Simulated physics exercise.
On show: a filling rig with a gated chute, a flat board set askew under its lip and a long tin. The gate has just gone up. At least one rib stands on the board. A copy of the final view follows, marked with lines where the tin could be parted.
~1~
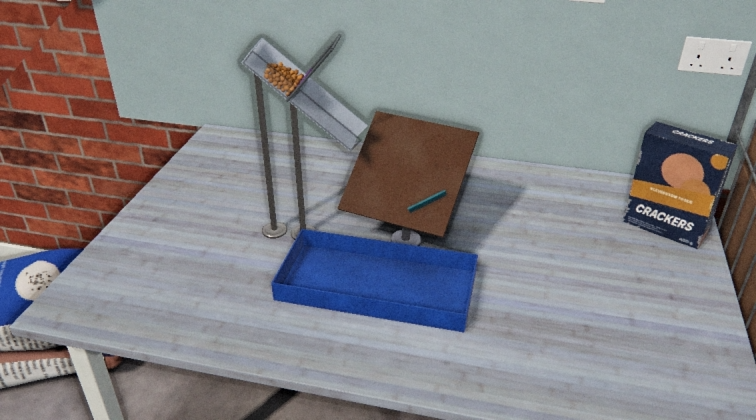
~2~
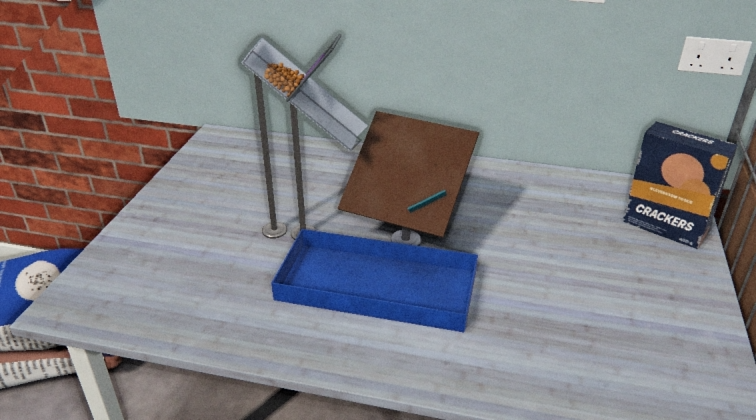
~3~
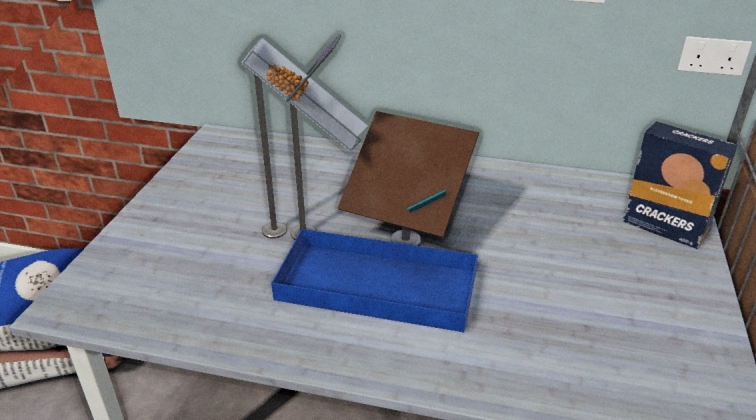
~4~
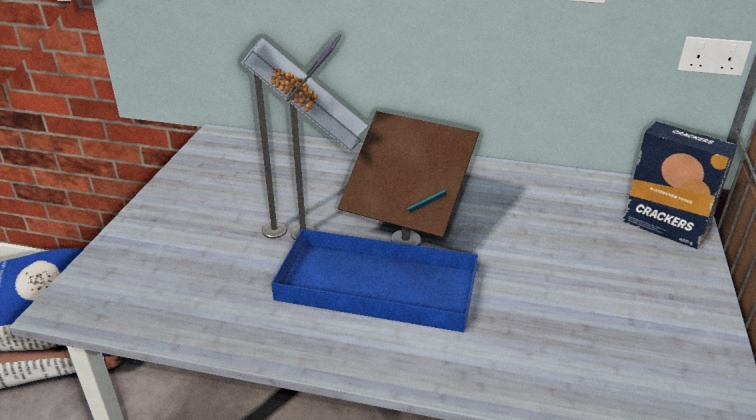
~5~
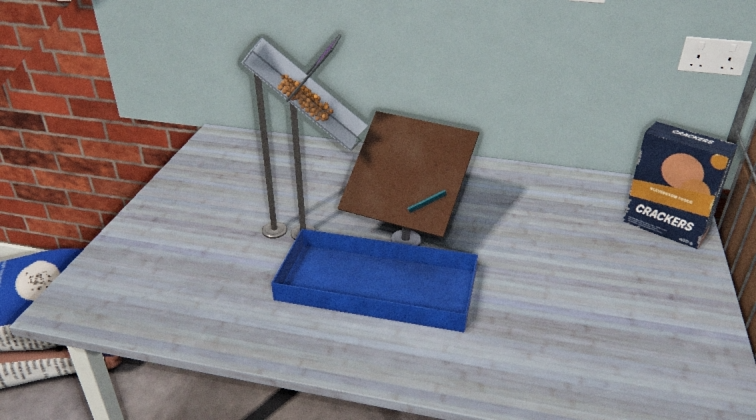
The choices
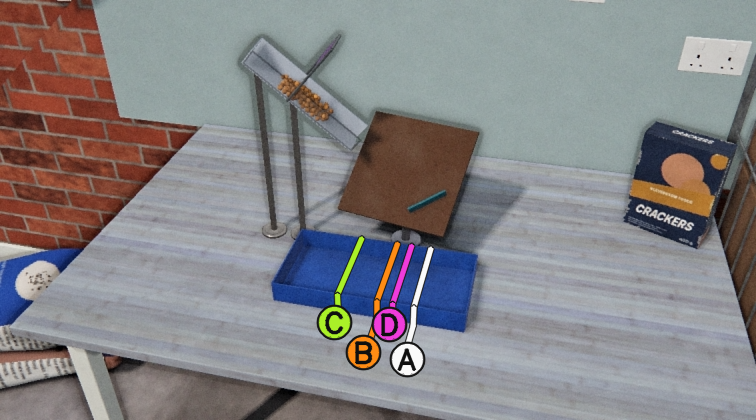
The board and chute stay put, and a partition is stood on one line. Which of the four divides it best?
Line B does it best.
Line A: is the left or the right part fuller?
Left.
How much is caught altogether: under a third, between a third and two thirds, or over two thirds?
Over two thirds.
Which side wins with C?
The right side.
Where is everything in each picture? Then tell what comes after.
In the first frame, load behind the gate at (285, 79), roasted chickpeas; lip of the chute at (354, 144), sloping fairly steeply.
In the second frame, middle of the board at (408, 170), tilted fairly steeply; middle of its low edge at (389, 222); of its high edge at (426, 121).
In the third frame, front corners of the tin at (272, 283) and (466, 315), empty; front of the load at (298, 99).
In the fourth frame, middle of the load at (296, 86); its front at (311, 106), about a quarter of the way to the lip; rib from (445, 191) to (408, 209).
In the fifth frame, middle of the load at (307, 96); its front at (326, 119), about half of the way to the lip.
On the marked copy, line A crosses the front rim at (414, 306); line B crosses the front rim at (377, 300); line C crosses the front rim at (337, 294); line D crosses the front rim at (392, 303).
If A is chosen, of what is caught, nearly all on the left of the divider, a stray few on the right.
If B is chosen, of what is caught, about two thirds on the left of the divider, about a third on the right.
If C is chosen, of what is caught, a stray few on the left of the divider, nearly all on the right.
If D is chosen, of what is caught, most on the left of the divider, a small part on the right.
